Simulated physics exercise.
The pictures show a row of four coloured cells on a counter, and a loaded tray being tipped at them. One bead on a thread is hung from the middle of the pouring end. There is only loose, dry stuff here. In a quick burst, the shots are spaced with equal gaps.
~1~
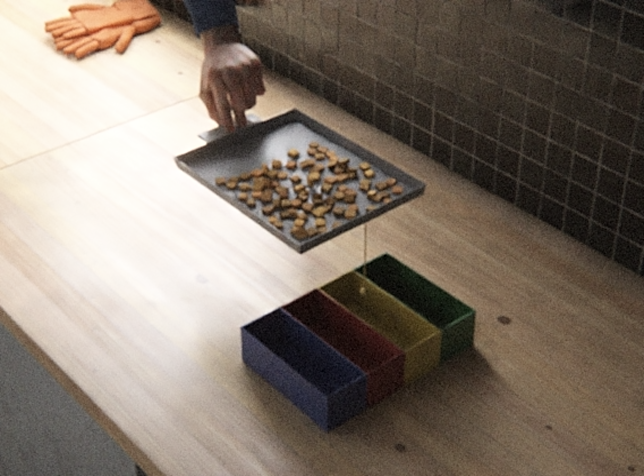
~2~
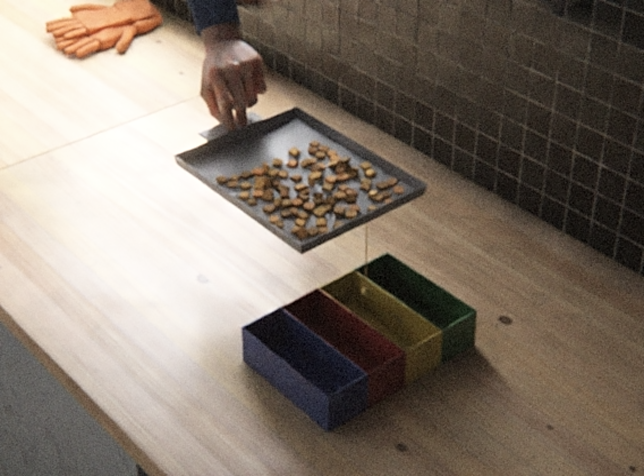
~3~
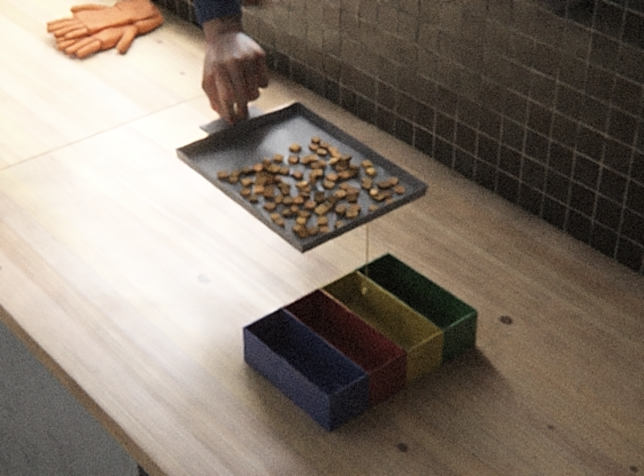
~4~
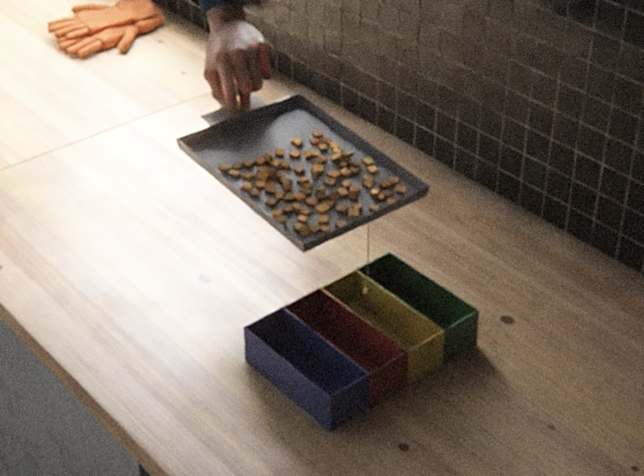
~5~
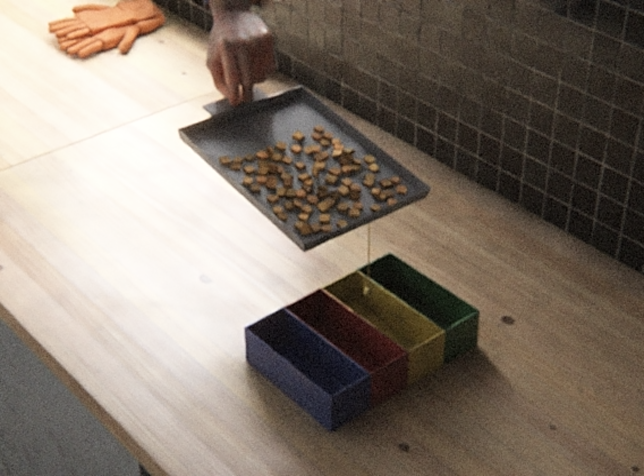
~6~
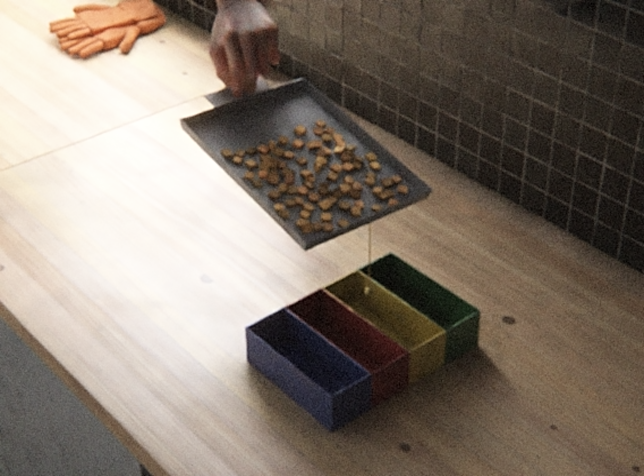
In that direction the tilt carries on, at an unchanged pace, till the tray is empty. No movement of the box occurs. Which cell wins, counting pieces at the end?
The green cell wins.
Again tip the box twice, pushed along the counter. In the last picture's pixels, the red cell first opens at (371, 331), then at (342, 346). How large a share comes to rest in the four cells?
In turn about 100 and about 60 percent.
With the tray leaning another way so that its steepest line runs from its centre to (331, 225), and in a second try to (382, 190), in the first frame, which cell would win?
Try 1 - the cell in red / try 2 - that green cell.
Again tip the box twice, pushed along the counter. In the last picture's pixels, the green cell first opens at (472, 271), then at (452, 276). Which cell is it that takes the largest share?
In order of the tries: That yellow cell and that yellow cell.
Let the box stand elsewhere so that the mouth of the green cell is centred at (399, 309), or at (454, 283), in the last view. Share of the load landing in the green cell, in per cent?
In order: 30 percent and 30 percent.
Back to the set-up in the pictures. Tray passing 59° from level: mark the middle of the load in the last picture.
Load centre: Approx. (367, 186).
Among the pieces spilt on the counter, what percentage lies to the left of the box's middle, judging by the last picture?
0 per cent or thereabouts.
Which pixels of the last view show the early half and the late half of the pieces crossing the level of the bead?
At (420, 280) for the first part, then at (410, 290) for the others.
Soon after the last picture, tray tipped steeply; all on the tray.
A little later, tray tipped right over; about a quarter on the tray; a small part in the green cell; a small part in the yellow cell; about half falling or outside the box.
Later still, tray tipped past a quarter turn; about half in the green cell; about a quarter in the yellow cell; a small part in the red cell; a small part falling or outside the box.
At rest, tray tipped past a quarter turn; about half in the green cell; about a quarter in the yellow cell; a small part in the red cell; none in the blue cell; a small part outside the box.
